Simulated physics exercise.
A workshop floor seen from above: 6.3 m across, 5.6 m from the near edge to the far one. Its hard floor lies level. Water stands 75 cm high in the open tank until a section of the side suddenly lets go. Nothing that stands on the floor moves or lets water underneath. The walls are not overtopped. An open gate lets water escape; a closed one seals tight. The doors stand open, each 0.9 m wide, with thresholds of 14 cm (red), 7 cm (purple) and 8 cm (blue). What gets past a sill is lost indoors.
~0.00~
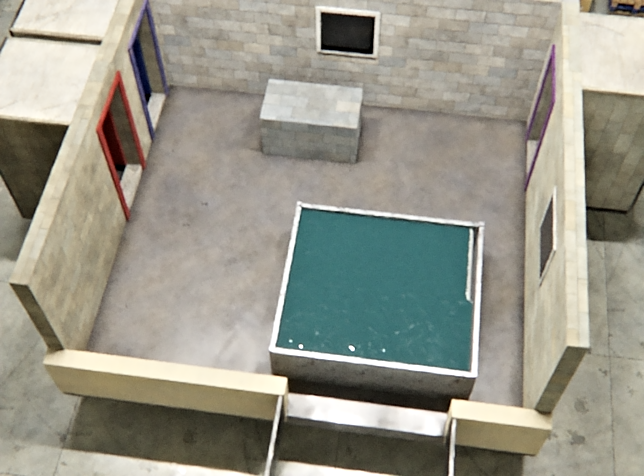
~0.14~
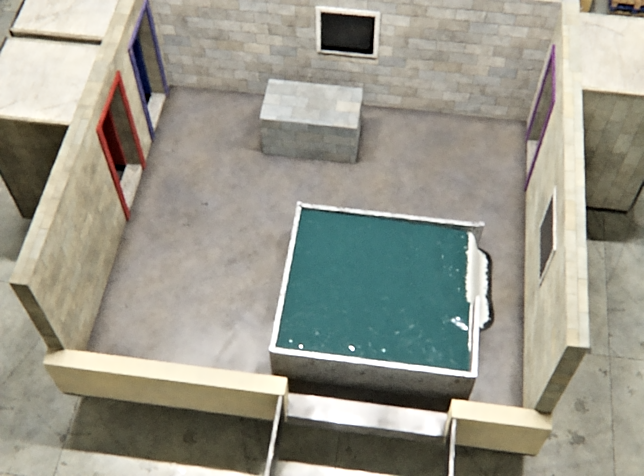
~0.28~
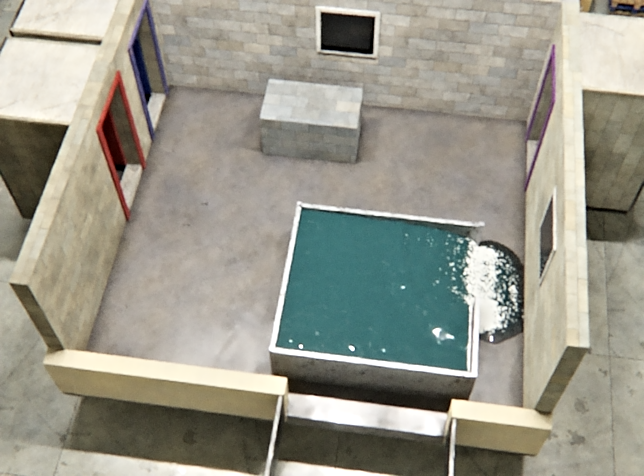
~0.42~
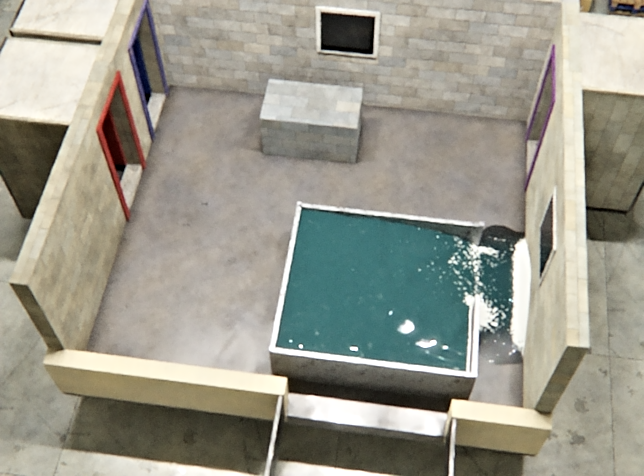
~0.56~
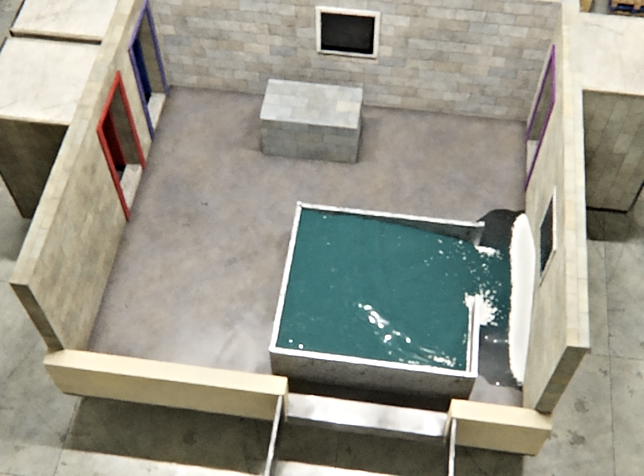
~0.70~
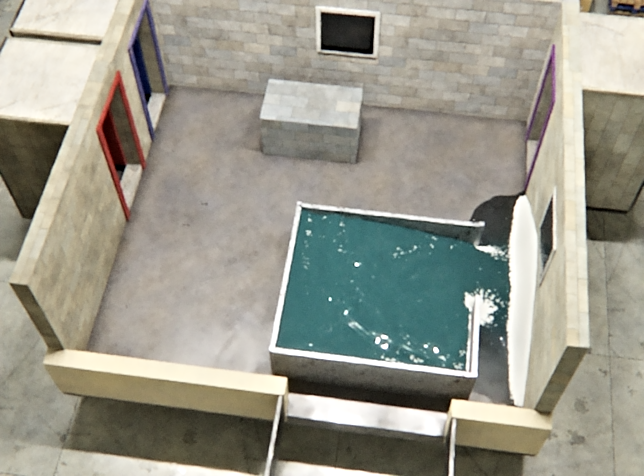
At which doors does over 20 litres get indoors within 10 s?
The water let in: At the red door it keeps below the limit; at the purple door it exceeds the limit; at the blue door it passes the limit.
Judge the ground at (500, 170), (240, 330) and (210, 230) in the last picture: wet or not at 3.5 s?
In that order: Wet, dry, dry.
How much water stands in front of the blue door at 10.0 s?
About 14.0 cm.
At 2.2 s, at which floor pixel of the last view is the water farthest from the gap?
At about (331, 101).
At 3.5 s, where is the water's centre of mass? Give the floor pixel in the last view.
Near (402, 272).
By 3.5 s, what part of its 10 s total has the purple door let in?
Some 10 per cent by then.
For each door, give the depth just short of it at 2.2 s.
Depths in cm: Red 0, purple 11, blue 0.
After 1.4 s water covers 20 % of the floor and is deepest (64 cm) near (514, 282); red door not reached, purple door 9 cm at the sill, 0 L in, blue door not reached.
After 2.2 s water covers 35 % of the floor and is deepest (56 cm) near (514, 292); red door not reached, purple door 11 cm at the sill, 2 L in, blue door not reached.
After 3.5 s water covers 50 % of the floor and is deepest (44 cm) near (511, 428); red door not reached, purple door 13 cm at the sill, 16 L in, blue door 9 cm at the sill, 0 L in.
After 6.0 s water covers 80 % of the floor and is deepest (29 cm) near (511, 416); red door 5 cm at the sill, 0 L in, purple door 13 cm at the sill, 71 L in, blue door 17 cm at the sill, 121 L in.
After 10.0 s water covers 100 % of the floor and is deepest (21 cm) near (514, 302); red door 4 cm at the sill, 0 L in, purple door 12 cm at the sill, 153 L in, blue door 14 cm at the sill, 216 L in.
